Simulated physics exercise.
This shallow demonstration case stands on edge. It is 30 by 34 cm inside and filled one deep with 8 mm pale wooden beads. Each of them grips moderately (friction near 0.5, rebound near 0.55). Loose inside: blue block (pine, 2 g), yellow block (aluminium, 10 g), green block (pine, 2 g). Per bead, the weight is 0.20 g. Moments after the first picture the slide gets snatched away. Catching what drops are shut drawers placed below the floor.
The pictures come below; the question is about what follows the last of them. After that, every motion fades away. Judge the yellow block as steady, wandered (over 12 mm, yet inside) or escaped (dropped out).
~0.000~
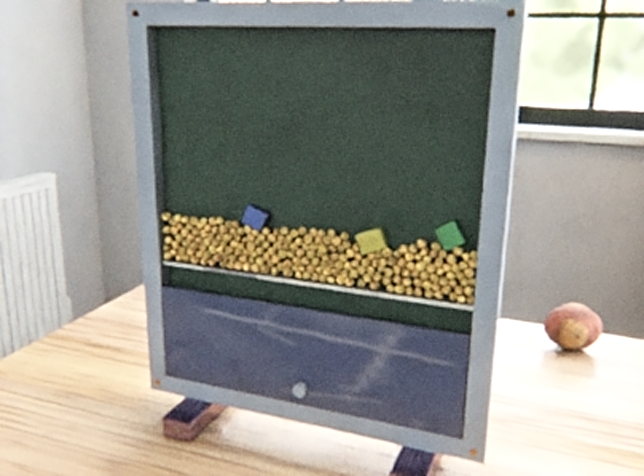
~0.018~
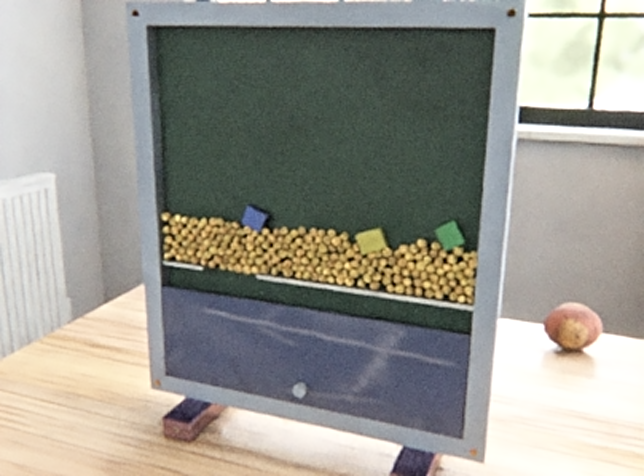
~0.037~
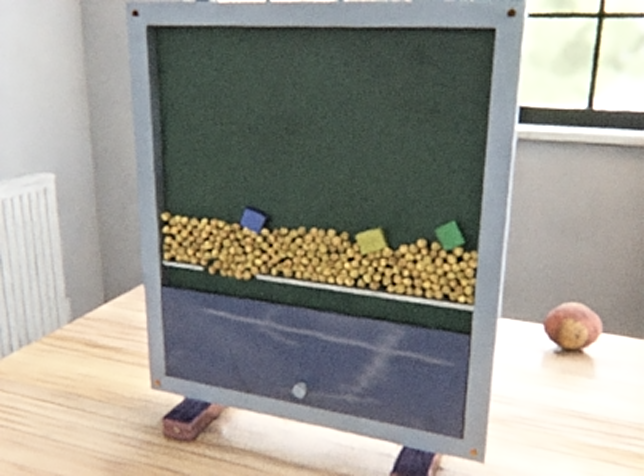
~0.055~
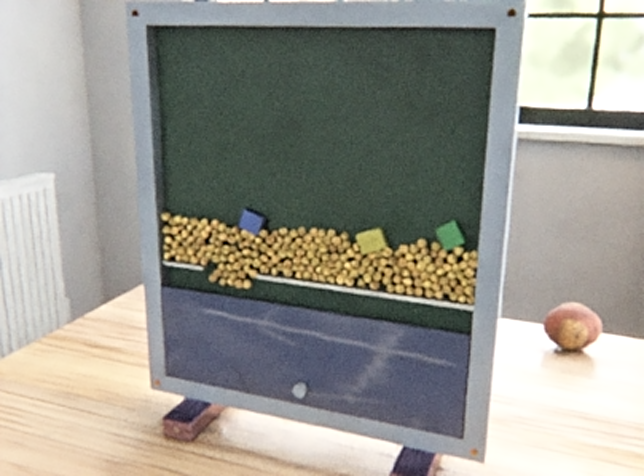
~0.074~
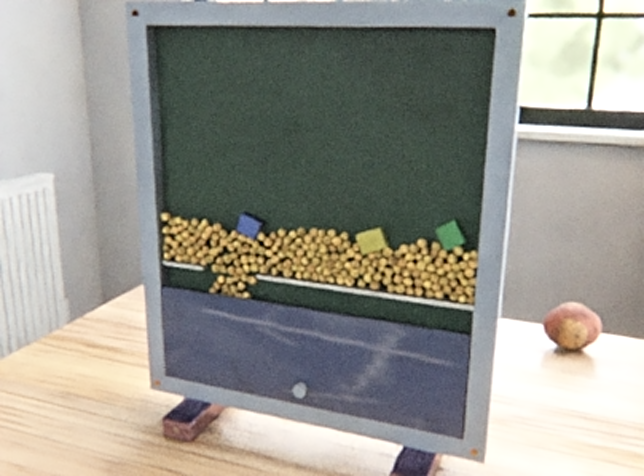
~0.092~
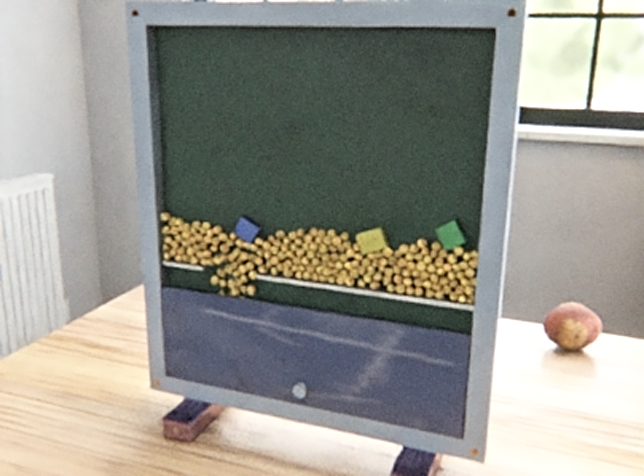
Oh, that one doesn't really go anywhere.
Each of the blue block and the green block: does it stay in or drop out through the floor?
Blue block gone, green block still there.
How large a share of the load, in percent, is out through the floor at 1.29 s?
40 per cent or thereabouts.
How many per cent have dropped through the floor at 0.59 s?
My estimate is some 35 per cent.
After 0.24 s, 25 % are out; blue block moved 8.2 cm tilted 77°; yellow block moved 0.0 cm tilted 23°; green block moved 0.0 cm tilted 59°.
After 0.59 s, 35 % are out; blue block below the floor; yellow block moved 0.0 cm tilted 23°; green block moved 0.0 cm tilted 59°.
After 1.29 s, 40 % are out; blue block below the floor; yellow block moved 0.1 cm tilted 23°; green block moved 0.0 cm tilted 59°.
Settled by 1.5 s, 40 % are out; blue block below the floor; yellow block moved 0.1 cm tilted 23°; green block moved 0.0 cm tilted 59°.
